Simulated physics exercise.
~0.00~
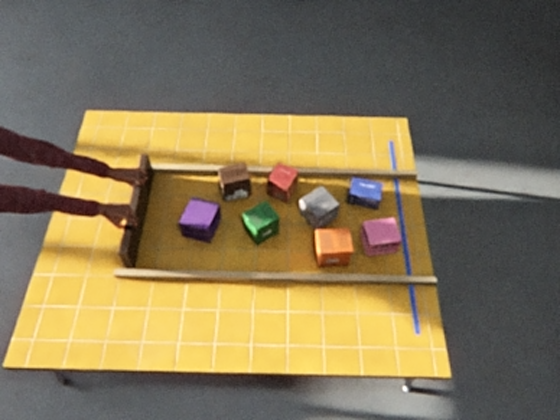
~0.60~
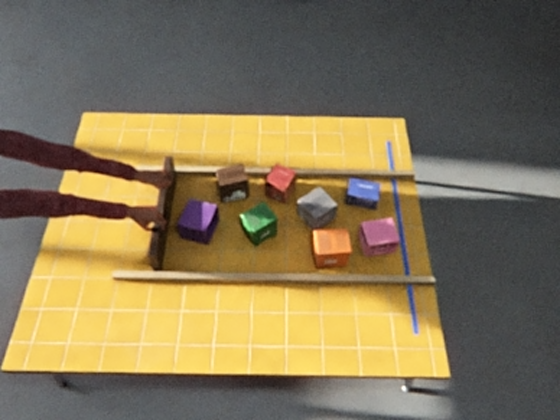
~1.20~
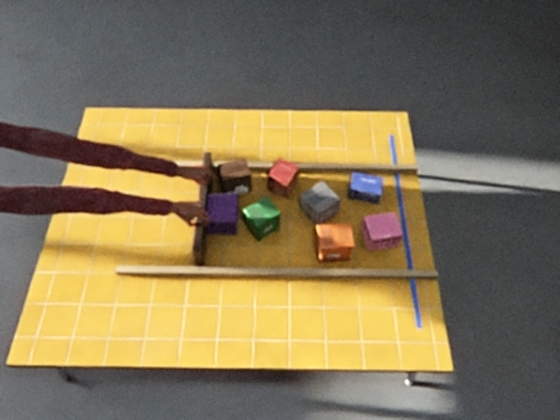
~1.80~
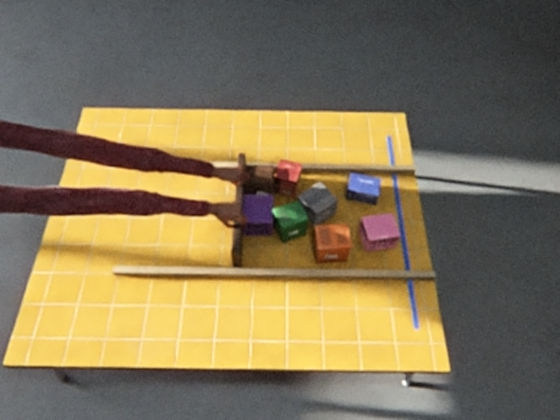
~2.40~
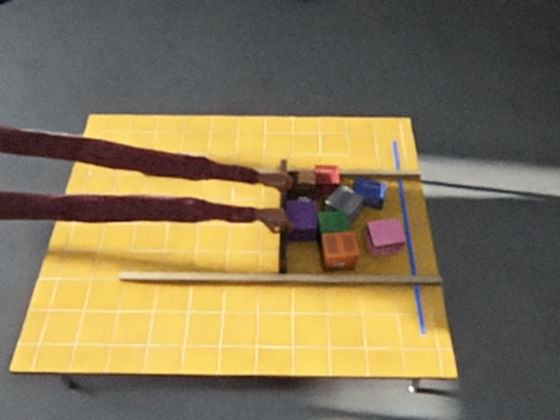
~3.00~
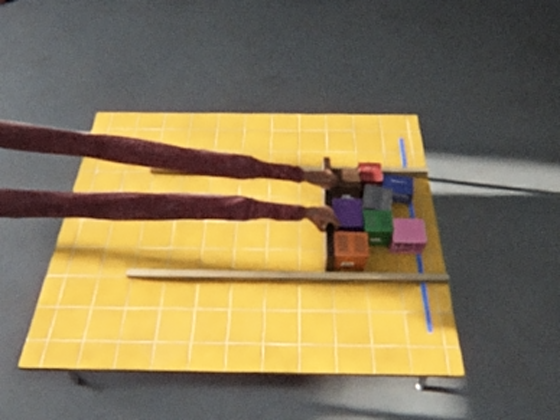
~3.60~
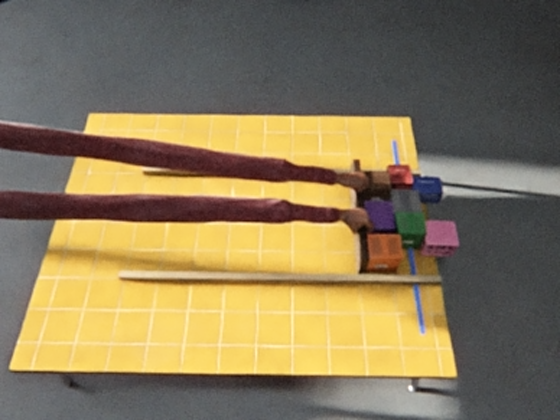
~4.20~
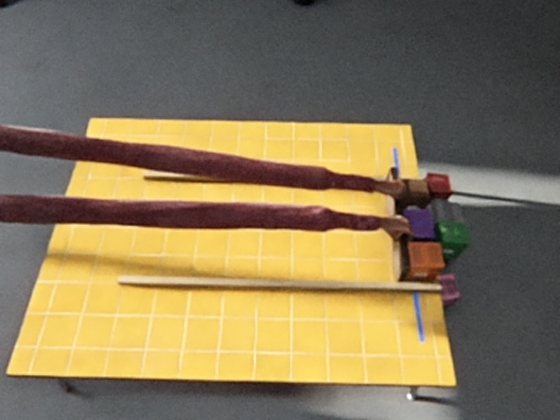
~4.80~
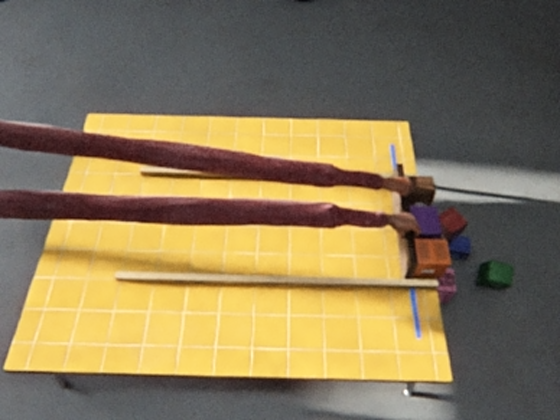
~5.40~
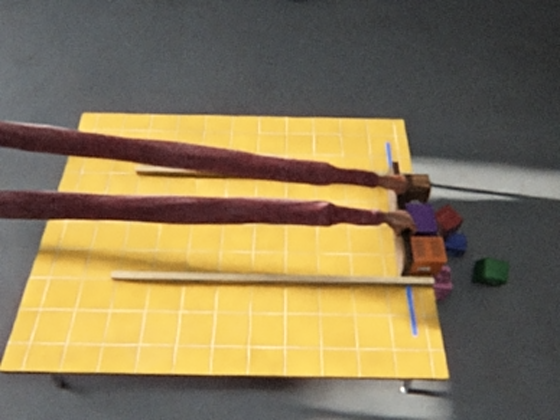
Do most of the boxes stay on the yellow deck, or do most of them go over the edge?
Most of them go over the edge, with five or more falling off. The brown, purple and orange boxes stay up beside the plank.
Two arms in dark red sleeves reach from the left across a yellow tiled deck, seen from above, holding a dark plank upright between two long rails. Eight coloured boxes lie ahead of it, with a blue strip of tape near the right edge. The plank slides right, gathering the purple and brown boxes, then the red, green and others into a tight cluster. The pack crosses the tape, and boxes begin tipping over the edge. The plank stops at the tape with the brown, purple and orange boxes still against it, while the green, red and blue ones lie below.
